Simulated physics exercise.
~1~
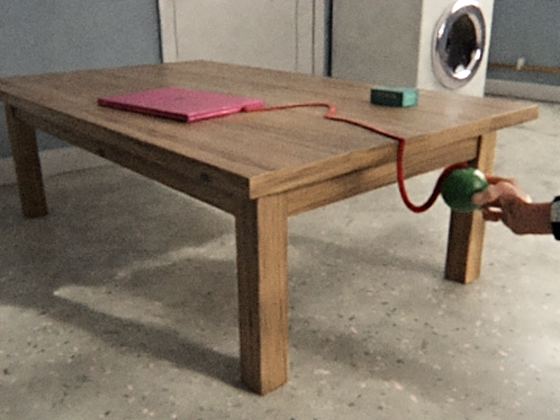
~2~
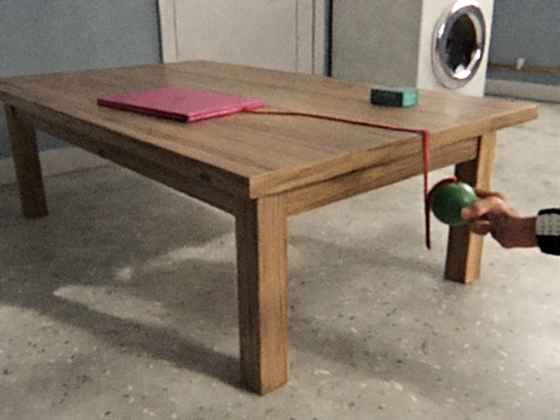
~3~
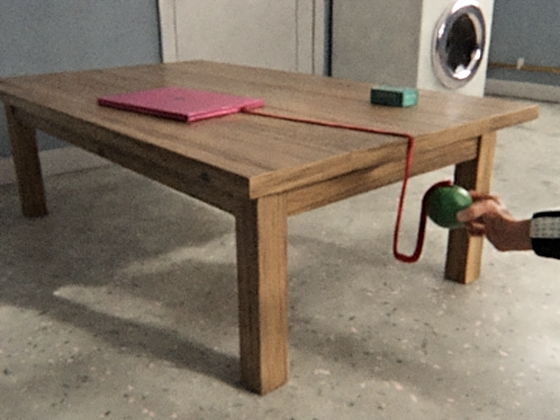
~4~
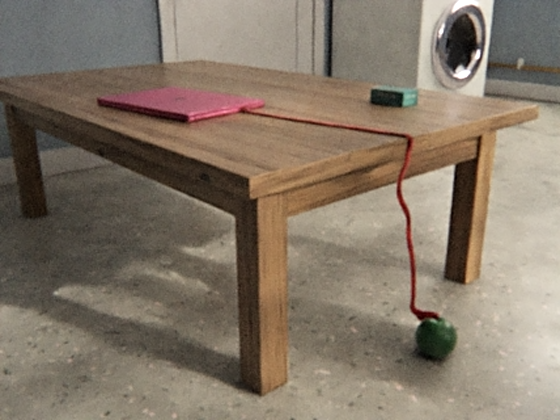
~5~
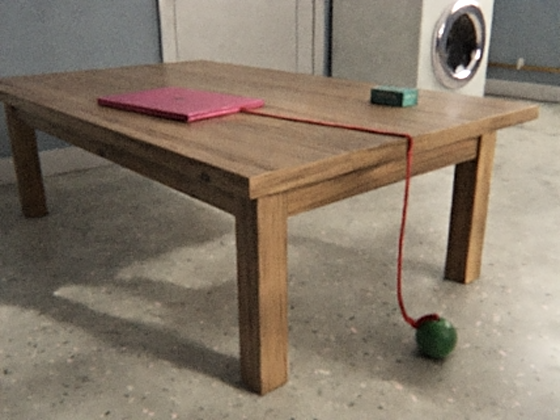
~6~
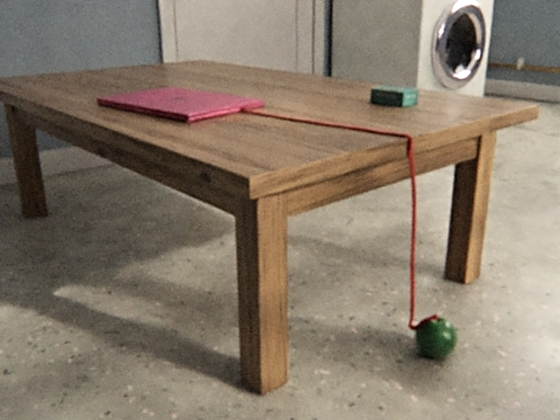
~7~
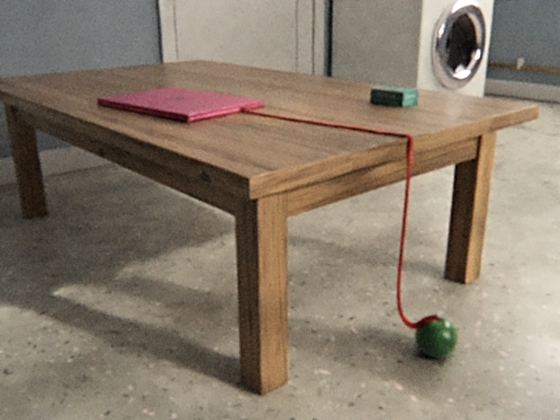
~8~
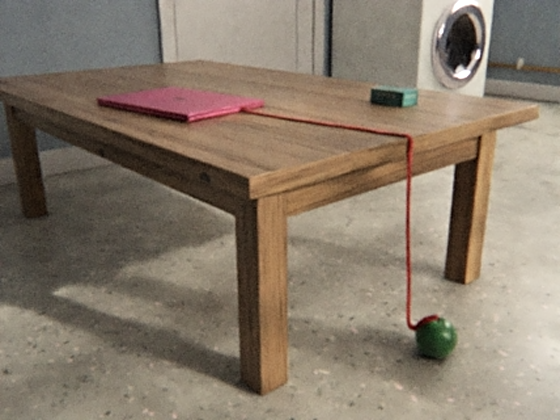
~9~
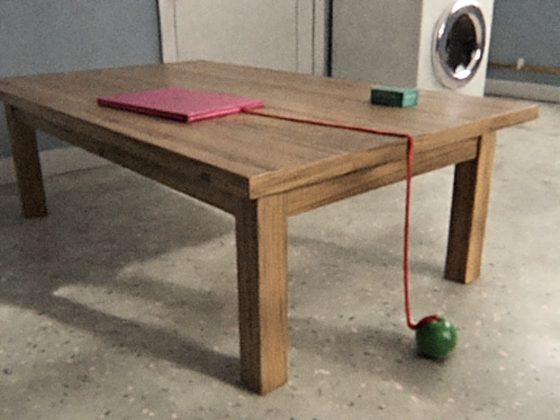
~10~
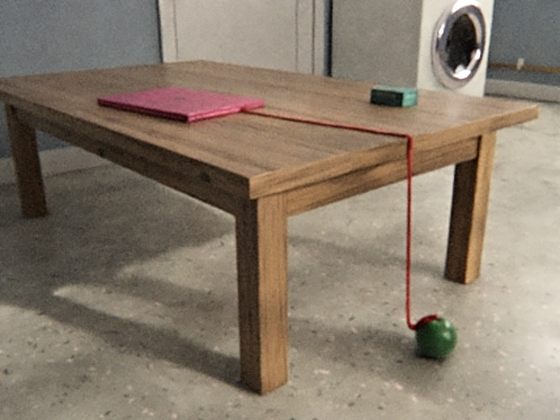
In a room with a speckled grey floor and a front-loading machine at the back right, a still view looks slightly down on a low wooden table. A pink laptop lies toward the left of the tabletop and a small turquoise box sits near the right, while a red ribbon runs from the laptop over the near edge to a green apple held by a hand. The hand lowers the apple a little as the ribbon shifts and hangs in a loop. Then it lets go, and the apple drops to the floor. The ribbon sways slightly and settles, with the apple resting on the floor and the laptop and box still in place.
